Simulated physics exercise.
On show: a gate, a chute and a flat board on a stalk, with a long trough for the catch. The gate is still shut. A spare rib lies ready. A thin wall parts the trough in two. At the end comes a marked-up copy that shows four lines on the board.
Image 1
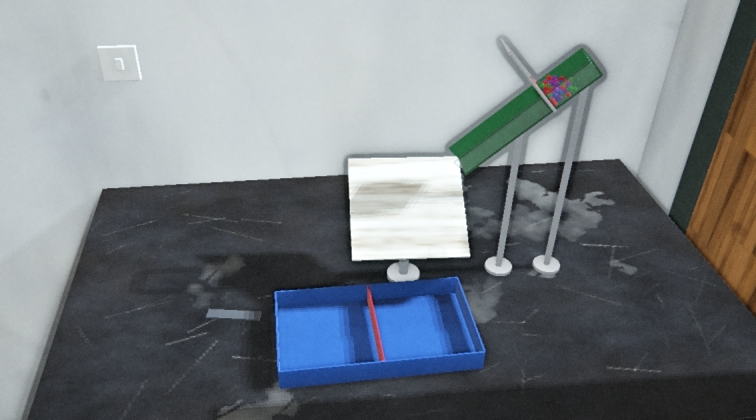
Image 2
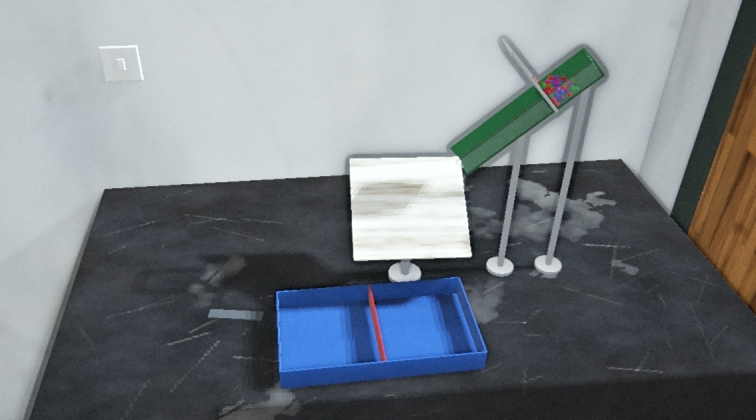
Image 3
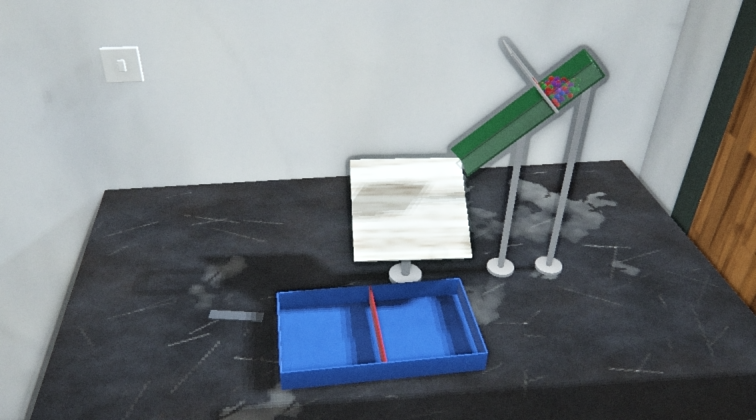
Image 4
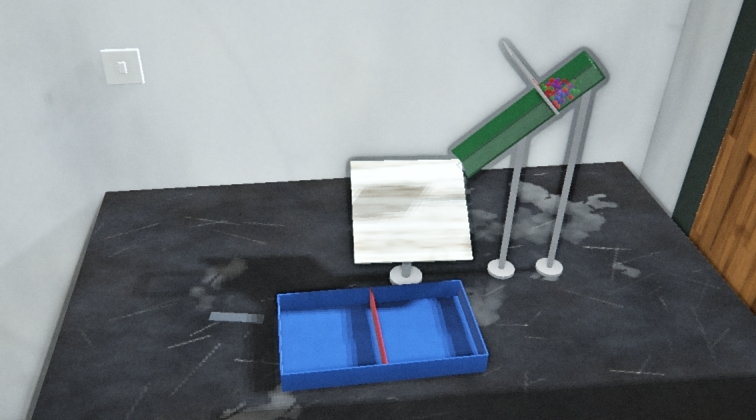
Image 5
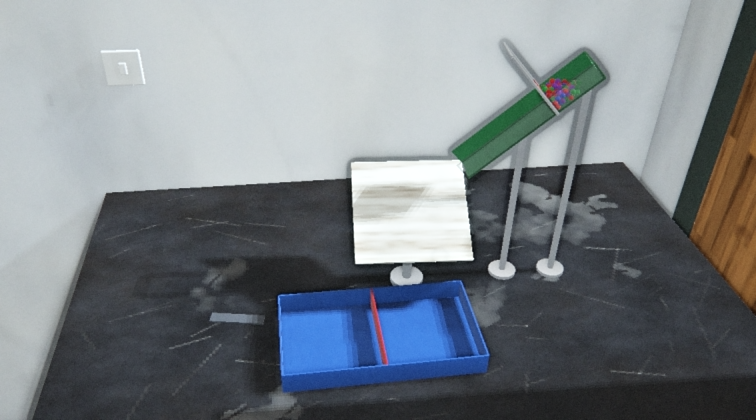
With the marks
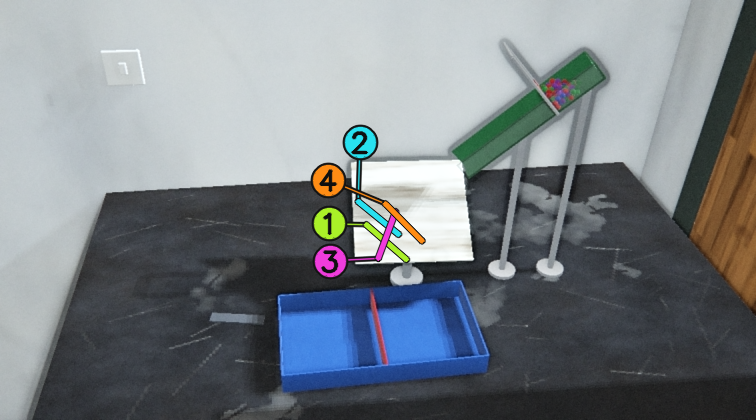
On a dark scuffed tabletop, colourful beads sit behind a gate in a sloping green chute near a tilted board and blue trough.
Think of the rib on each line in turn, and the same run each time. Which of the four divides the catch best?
3 beats the others.
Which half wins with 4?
The right half.
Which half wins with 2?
More lands on the right.
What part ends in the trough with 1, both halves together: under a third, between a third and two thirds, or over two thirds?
Over two thirds.
On the marked copy, line 1 from (366, 224) to (406, 259); line 2 from (358, 201) to (398, 234); line 3 from (395, 211) to (378, 258); line 4 from (385, 203) to (422, 240).
With 1, of what is caught, a stray few in the left half, nearly all in the right.
With 2, of what is caught, a small part in the left half, nearly all in the right.
With 3, of what is caught, about half in the left half, about half in the right.
With 4, of what is caught, a small part in the left half, nearly all in the right.
